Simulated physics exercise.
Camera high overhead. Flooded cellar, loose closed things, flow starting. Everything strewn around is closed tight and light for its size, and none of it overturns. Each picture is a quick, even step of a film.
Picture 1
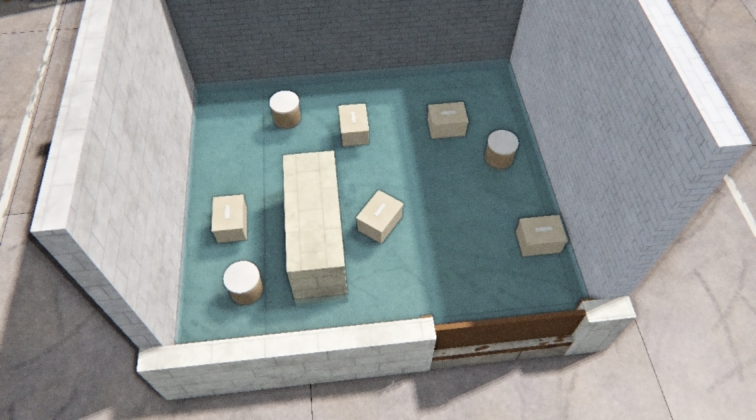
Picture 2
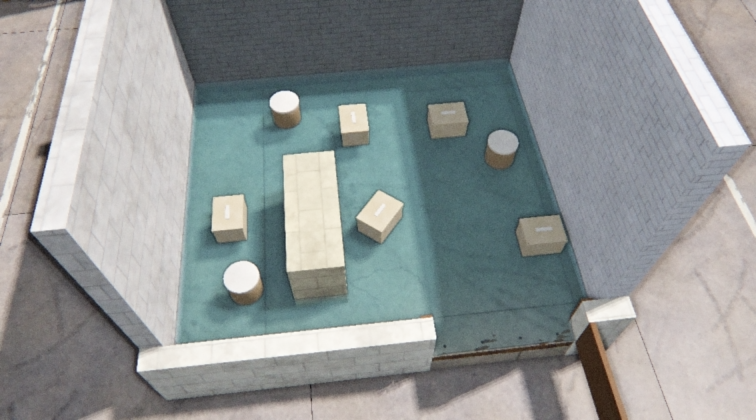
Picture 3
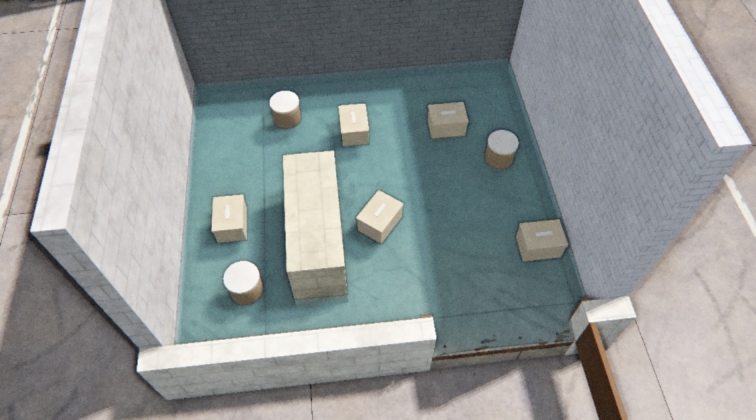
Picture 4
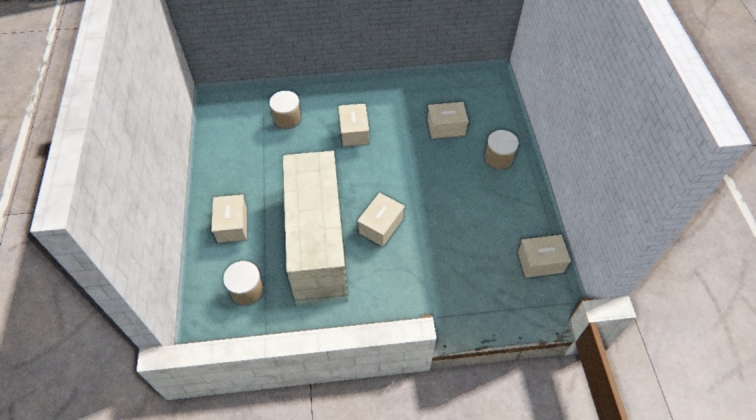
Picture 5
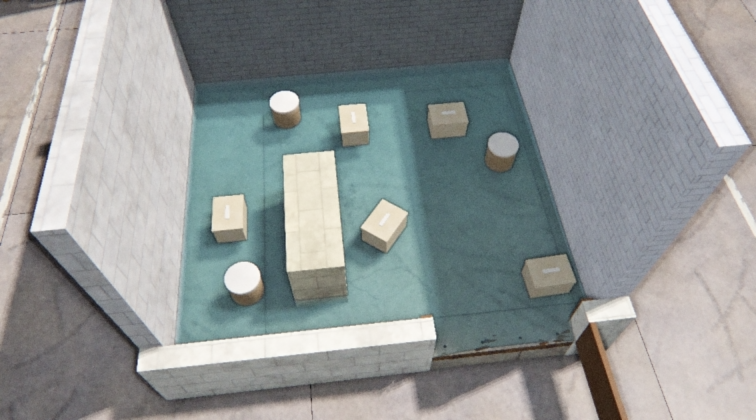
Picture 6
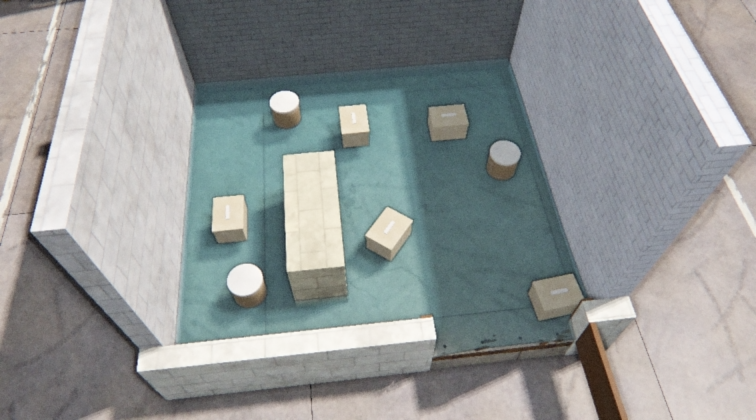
In a flooded, walled room seen from above, a brown gate at the lower right swung open, then the nearest box drifted toward the gap while a few other floating things shifted only slightly.
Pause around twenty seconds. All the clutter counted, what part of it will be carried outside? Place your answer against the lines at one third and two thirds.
It sits at or past the two-thirds line.
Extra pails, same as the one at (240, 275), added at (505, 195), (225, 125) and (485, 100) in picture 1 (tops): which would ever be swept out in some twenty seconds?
In order: Exits; never exits; exits.
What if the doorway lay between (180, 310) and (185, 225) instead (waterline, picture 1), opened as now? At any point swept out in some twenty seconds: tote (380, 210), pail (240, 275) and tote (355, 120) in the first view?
In sequence: Remains, escapes, escapes.
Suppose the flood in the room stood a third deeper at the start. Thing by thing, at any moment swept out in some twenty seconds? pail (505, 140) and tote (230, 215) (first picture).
As listed: Out, inside.
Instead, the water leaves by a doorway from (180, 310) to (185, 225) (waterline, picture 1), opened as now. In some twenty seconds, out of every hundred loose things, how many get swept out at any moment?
Close to 50 percent.
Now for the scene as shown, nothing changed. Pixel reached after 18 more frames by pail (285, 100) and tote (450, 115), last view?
Near (362, 118) and (525, 283).
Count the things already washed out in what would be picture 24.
4 in all.
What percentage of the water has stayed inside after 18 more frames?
It comes out at 60 parts in a hundred.
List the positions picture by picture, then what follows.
A tote at (544, 230) floats; a tote at (380, 211) floats; 0 of 8 have shifted, in the first picture.
A tote at (544, 230), afloat; a tote at (380, 211), afloat; 0 of 8 have shifted, in the second picture.
A tote at (544, 234) floats, close to its start; a tote at (380, 211) floats; 0 of 8 have shifted, in the third picture.
A tote at (546, 250), afloat, close to its start; a tote at (381, 213) floats; 1 of 8 have shifted, in the fourth picture.
A tote at (551, 271) floats, a stride from its start; a tote at (385, 220) floats, close to its start; 2 of 8 have shifted, in the fifth picture.
A tote at (559, 292), afloat, a stride from its start; a tote at (389, 228), afloat, close to its start; 3 of 8 have shifted, in the sixth picture.
A moment on, 1 of 8 are out; 7 afloat.
Next, 4 of 8 are out; 4 afloat.
Later, 6 of 8 are out; 2 afloat.
In the end, 7 of 8 are out; 1 afloat.
